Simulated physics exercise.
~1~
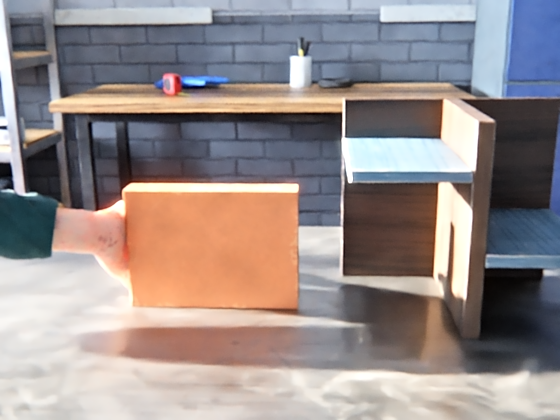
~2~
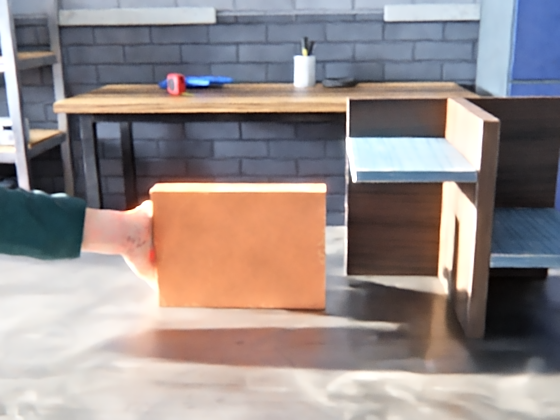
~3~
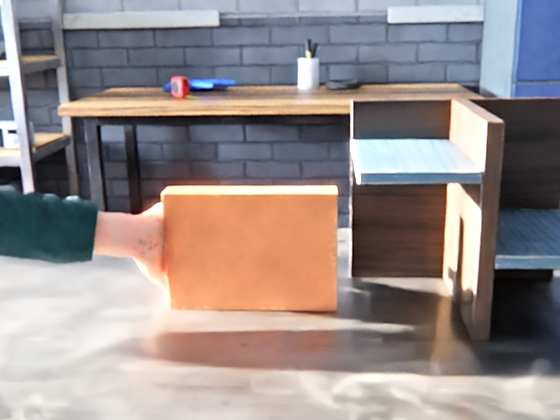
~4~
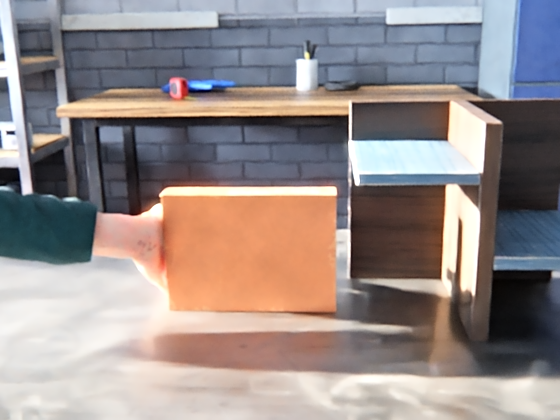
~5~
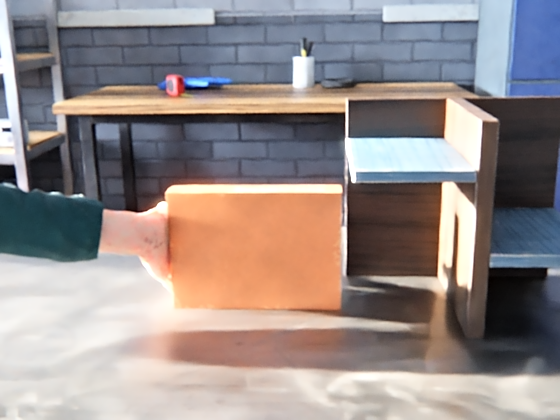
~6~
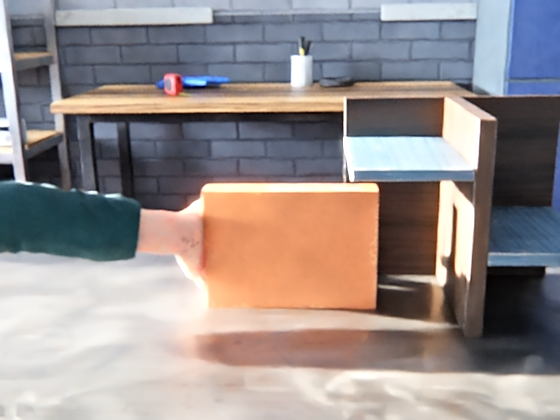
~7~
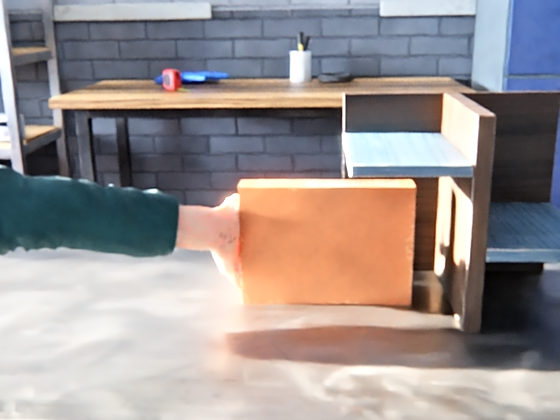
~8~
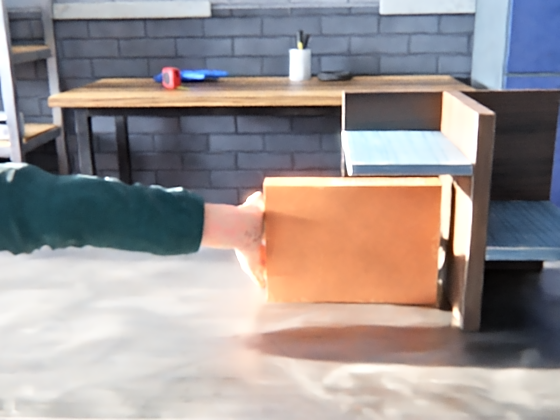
At the start, a hand in a dark green sleeve holds an orange book, or block, upright on its side on a grey surface, to the left of a wooden shelf unit with pale blue ledges. A desk with a pen cup stands behind, against a dark brick wall. The hand pushes the book to the right, then it all but pauses partway. It moves on, reaching the opening below the higher ledge, and the arm stretches further into view. The book slides in under the ledge. Finally, it sits mostly beneath it, close to the upright panel, with the hand still at its left edge.
